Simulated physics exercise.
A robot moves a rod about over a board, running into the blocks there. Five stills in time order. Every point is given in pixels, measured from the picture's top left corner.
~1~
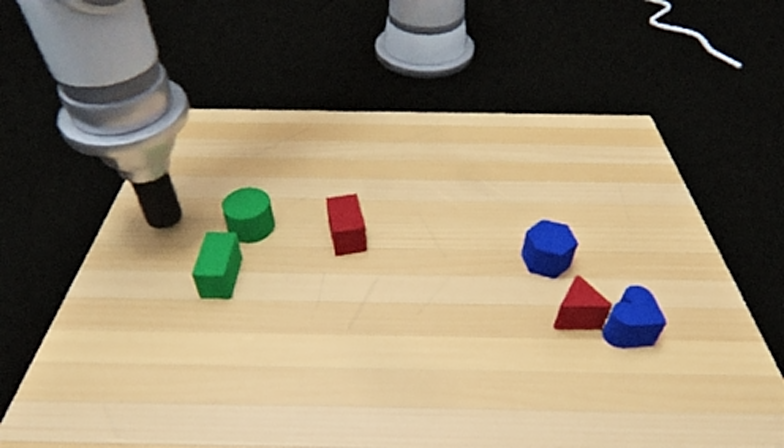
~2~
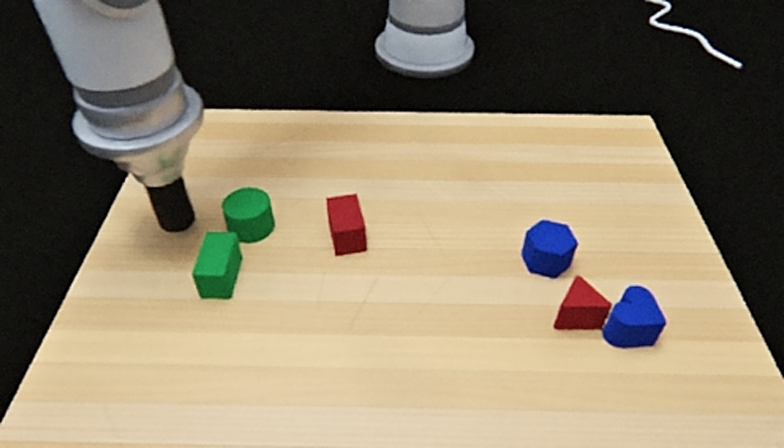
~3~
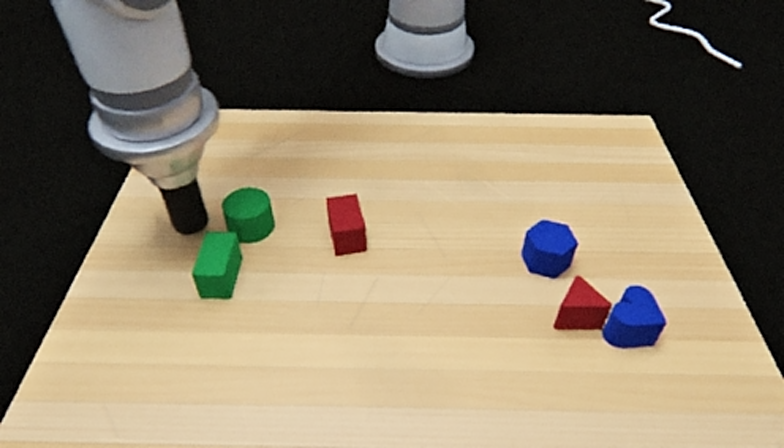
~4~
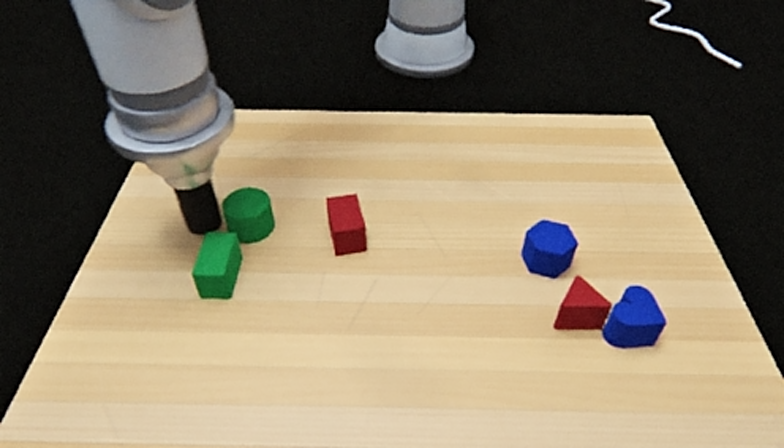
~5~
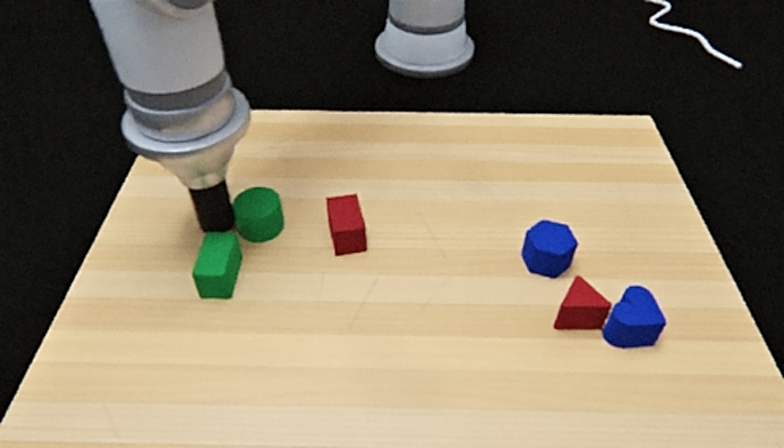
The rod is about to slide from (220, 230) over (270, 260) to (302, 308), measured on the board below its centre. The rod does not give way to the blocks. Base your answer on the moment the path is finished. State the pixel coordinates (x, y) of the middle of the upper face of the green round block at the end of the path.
The spot you're after is about (285, 204) in the image.
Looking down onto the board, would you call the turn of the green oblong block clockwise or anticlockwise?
Verdict: Clockwise.
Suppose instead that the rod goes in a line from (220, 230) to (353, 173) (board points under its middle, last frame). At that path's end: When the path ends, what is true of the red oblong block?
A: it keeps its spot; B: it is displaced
That would be B.
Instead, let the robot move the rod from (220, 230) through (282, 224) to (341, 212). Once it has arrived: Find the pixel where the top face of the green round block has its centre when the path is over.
The middle of its upper face will lie at (379, 181).
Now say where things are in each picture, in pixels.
The first picture shows rod's lower end at (165, 217); green oblong block at (214, 252); green round block at (246, 202); red oblong block at (345, 212).
The second picture shows rod at (178, 220); blocks still.
The third picture shows rod at (191, 223); blocks still.
The fourth picture shows rod at (205, 223); blocks still.
The fifth picture shows rod at (218, 223); green oblong block at (214, 252); green round block at (256, 201); red oblong block at (345, 212).
What follows on the original path. One third of the way, rod at (252, 243); green oblong block at (218, 257), turned 25° clockwise; green round block at (283, 204).
Two thirds of the way, rod at (283, 266); green oblong block at (219, 259), turned 35° clockwise; green round block at (285, 204).
At the end, rod at (301, 300); green oblong block at (219, 259), turned 35° clockwise; green round block at (285, 204); red oblong block still.
